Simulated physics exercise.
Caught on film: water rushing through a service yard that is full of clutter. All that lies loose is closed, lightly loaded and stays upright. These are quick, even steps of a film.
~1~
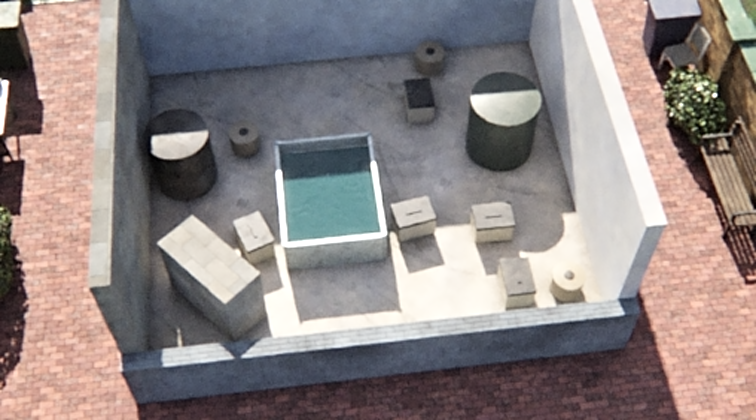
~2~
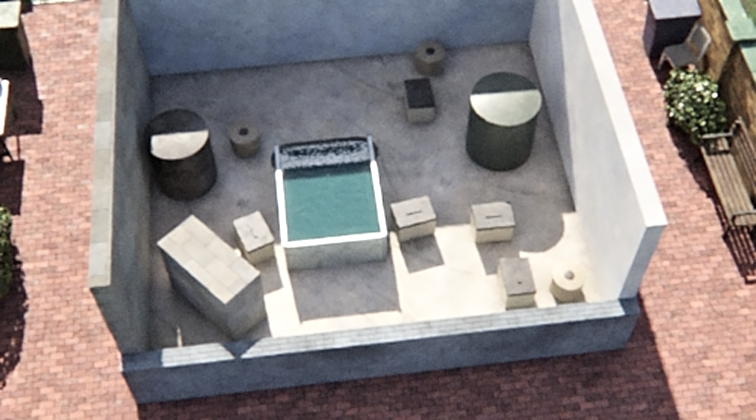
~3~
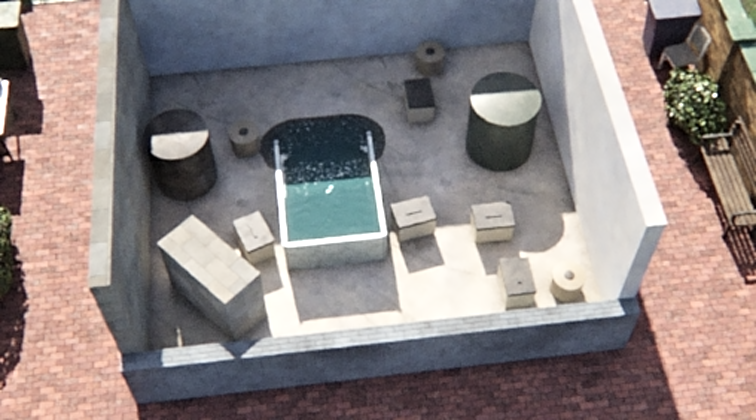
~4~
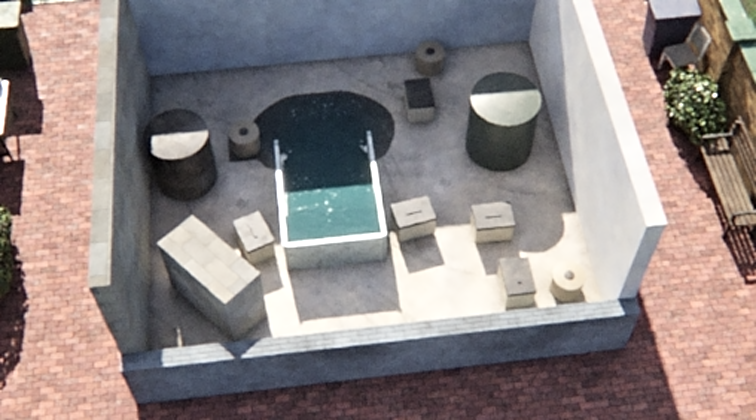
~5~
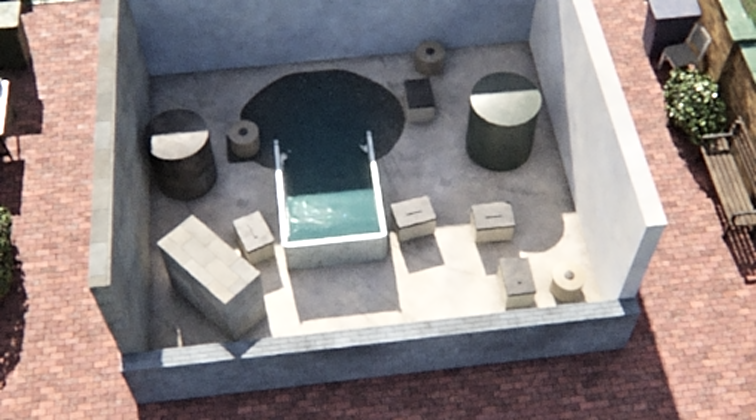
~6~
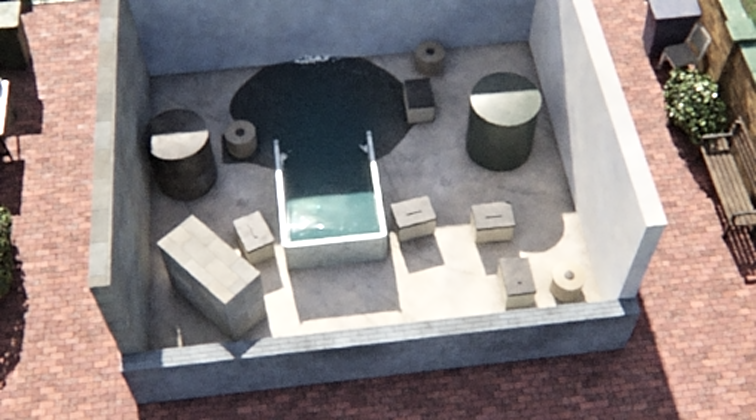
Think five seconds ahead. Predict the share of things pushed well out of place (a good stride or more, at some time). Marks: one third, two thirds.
That comes to one to two thirds.
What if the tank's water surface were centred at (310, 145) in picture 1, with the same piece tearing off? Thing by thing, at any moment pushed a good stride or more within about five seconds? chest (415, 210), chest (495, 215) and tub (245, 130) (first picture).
In that order: No, no, that far or more.
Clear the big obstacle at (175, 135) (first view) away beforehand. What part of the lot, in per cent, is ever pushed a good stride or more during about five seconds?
Near 20 in a hundred.
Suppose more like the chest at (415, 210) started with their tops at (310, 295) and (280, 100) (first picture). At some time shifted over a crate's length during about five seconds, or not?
As listed: Never so far, swept aside.
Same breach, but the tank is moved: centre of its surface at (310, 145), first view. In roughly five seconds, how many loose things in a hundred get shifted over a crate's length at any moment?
I make it 40 per cent.
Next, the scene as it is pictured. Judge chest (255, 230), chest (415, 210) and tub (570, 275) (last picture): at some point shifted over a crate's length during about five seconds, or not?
In that order: Not that far, less than that, no.
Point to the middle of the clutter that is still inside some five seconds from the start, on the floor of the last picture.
Roughly at (435, 219).
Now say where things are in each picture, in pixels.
In the first frame, a tub at (244, 132) rests on the ground; a chest at (518, 276) rests on the ground; 0 of 8 have shifted.
In the second frame, a tub at (244, 132), on the bottom; a chest at (518, 276), on the bottom; 0 of 8 have shifted.
In the third frame, a tub at (244, 132) rests on the ground; a chest at (518, 276), on the bottom; 0 of 8 have shifted.
In the fourth frame, a tub at (244, 132), on the bottom; a chest at (518, 276), on the bottom; 0 of 8 have shifted.
In the fifth frame, a tub at (243, 132), on the bottom; a chest at (518, 276), on the bottom; 0 of 8 have shifted.
In the sixth frame, a tub at (240, 132) rests on the ground, close to its start; a chest at (518, 276) rests on the ground; 1 of 8 have shifted.
A moment on, 0 of 8 are well off their spots; 0 afloat.
Next, 1 of 8 are well off their spots; 0 afloat.
Later, 2 of 8 are well off their spots; 2 afloat.
In the end, 3 of 8 are well off their spots, and 3 have been at some point; 2 afloat.
